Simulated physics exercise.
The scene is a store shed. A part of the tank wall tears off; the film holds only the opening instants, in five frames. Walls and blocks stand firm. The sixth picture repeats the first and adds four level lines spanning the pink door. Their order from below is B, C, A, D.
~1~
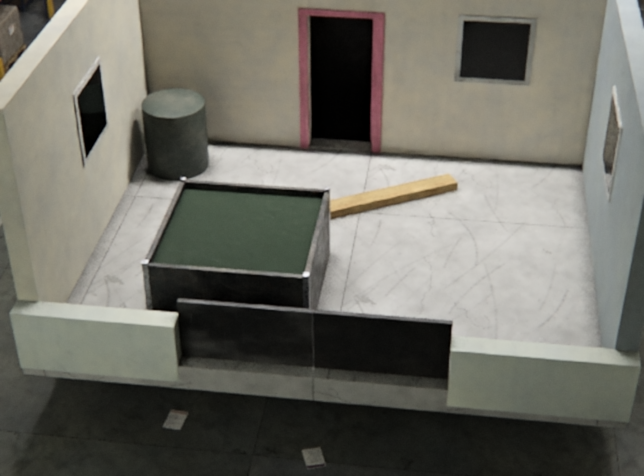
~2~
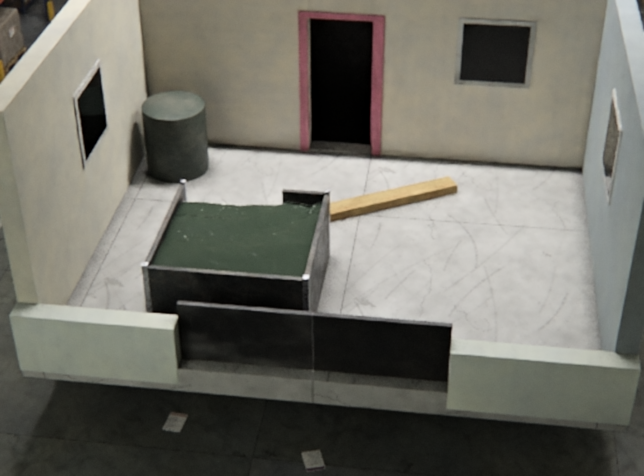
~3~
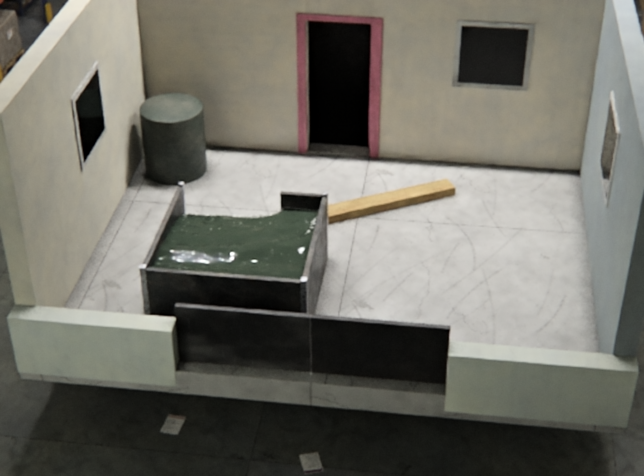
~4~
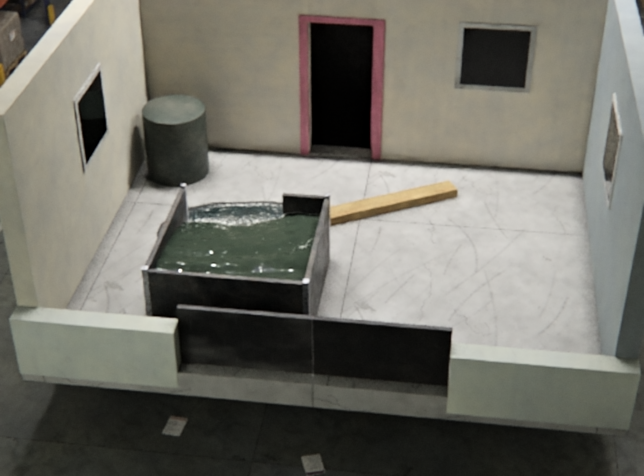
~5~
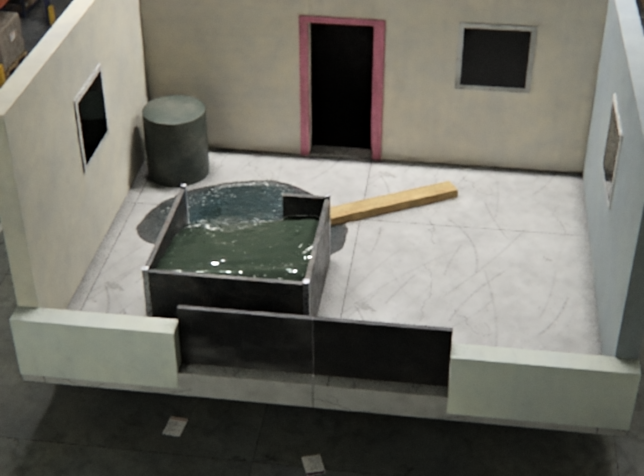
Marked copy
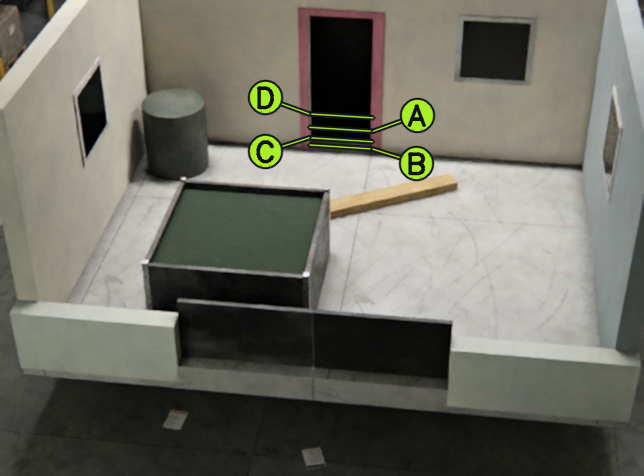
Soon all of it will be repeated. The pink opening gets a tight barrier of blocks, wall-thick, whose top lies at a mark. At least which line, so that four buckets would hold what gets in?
It is A.
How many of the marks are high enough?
Two of the four.
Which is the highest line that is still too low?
It is C.
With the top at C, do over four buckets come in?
Yes, it does.
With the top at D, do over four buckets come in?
No, not at all.
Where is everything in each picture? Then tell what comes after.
Water in the tank at rest, its middle at (241, 231); foot of the pink doorway at (340, 149); shut gate at (314, 320), in the first frame.
Water covers 1 % of the ground, its front hidden from here, in the second frame.
Water covers 4 % of the ground, its front hidden from here, in the third frame.
Water covers 8 % of the ground, its front hidden from here, in the fourth frame.
In the fifth frame, 14 % of the ground under water, visible out to (271, 183).
In lime, A at (341, 129); B at (340, 146); C at (340, 139); D at (341, 115); from the bottom up B, C, A, D.
With A, a splash gets over, under a bucket.
With B, dozens of bucketfuls pour in.
With C, about 11 bucketfuls get in.
With D, nothing gets over.
